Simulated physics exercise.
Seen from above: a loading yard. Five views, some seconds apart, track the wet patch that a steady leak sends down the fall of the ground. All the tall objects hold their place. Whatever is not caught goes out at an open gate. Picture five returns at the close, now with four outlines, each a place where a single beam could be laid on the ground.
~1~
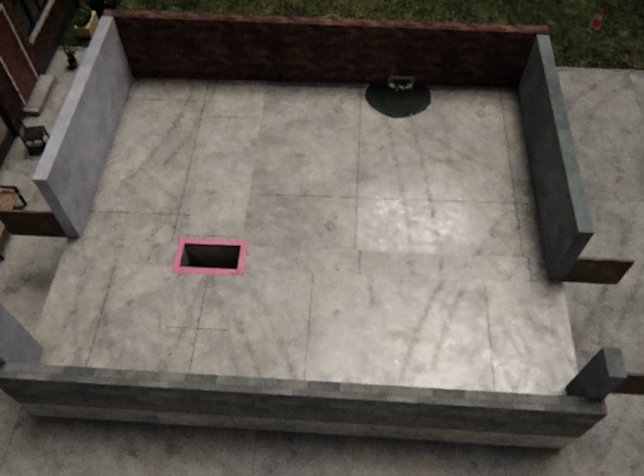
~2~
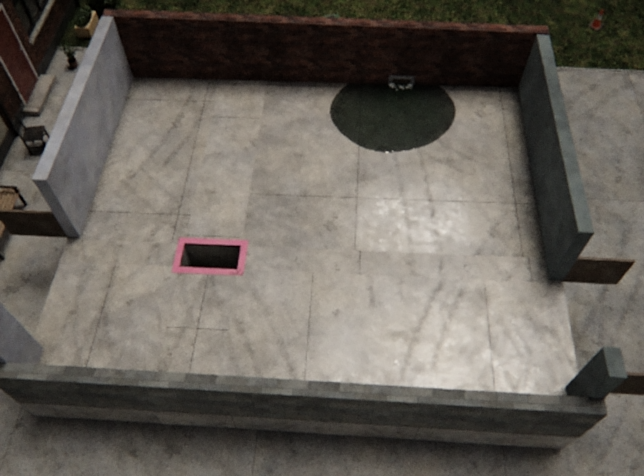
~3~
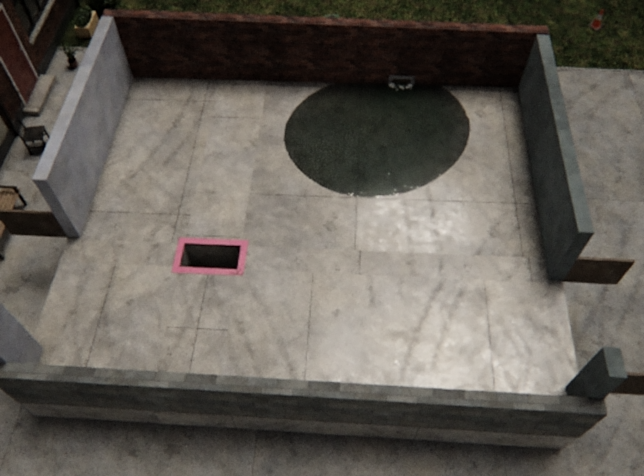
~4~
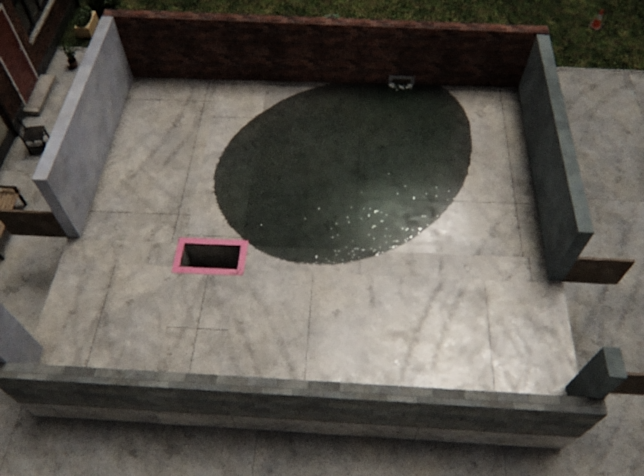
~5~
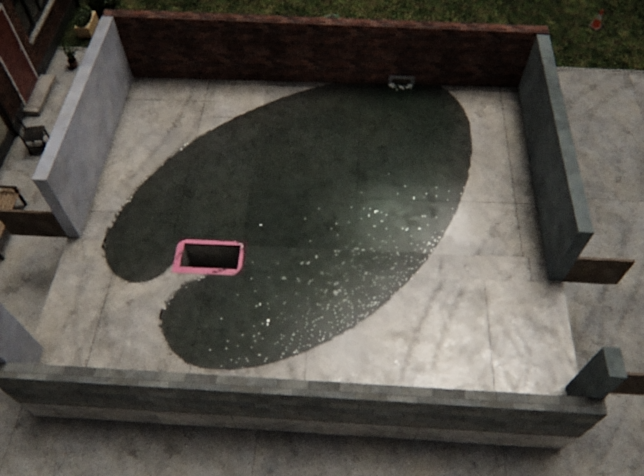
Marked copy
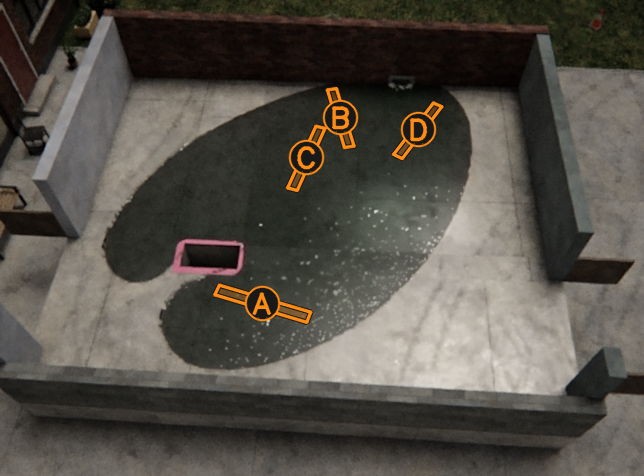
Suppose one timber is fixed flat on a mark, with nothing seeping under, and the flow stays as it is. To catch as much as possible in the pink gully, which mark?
The best spot is A.
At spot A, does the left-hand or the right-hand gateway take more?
The left gate.
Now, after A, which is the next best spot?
That would be D.
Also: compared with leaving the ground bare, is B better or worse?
It is worse.
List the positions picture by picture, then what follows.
In the first frame, outfall at (401, 81); pink gully at (210, 256); open gate at (63, 290); open gate at (557, 330); 2 % of the ground under water, visible out to (386, 111); pink gully still dry.
In the second frame, 7 % of the ground under water, visible out to (345, 134); pink gully still dry.
In the third frame, 15 % of the ground under water, visible out to (327, 184); pink gully still dry.
In the fourth frame, 29 % of the ground under water, visible out to (276, 253); pink gully still dry.
In the fifth frame, 46 % of the ground under water, visible out to (178, 345); pink gully taking water.
In orange, A from (217, 289) to (308, 317); B from (331, 89) to (349, 146); C from (292, 189) to (320, 127); D from (397, 156) to (437, 104).
If A is chosen, about 51 % of the stream goes into the pink gully, about 49 % out by the gates.
If B is chosen, about 19 % of the stream goes into the pink gully, about 81 % out by the gates.
If C is chosen, about 23 % of the stream goes into the pink gully, about 77 % out by the gates.
If D is chosen, about 34 % of the stream goes into the pink gully, about 66 % out by the gates.
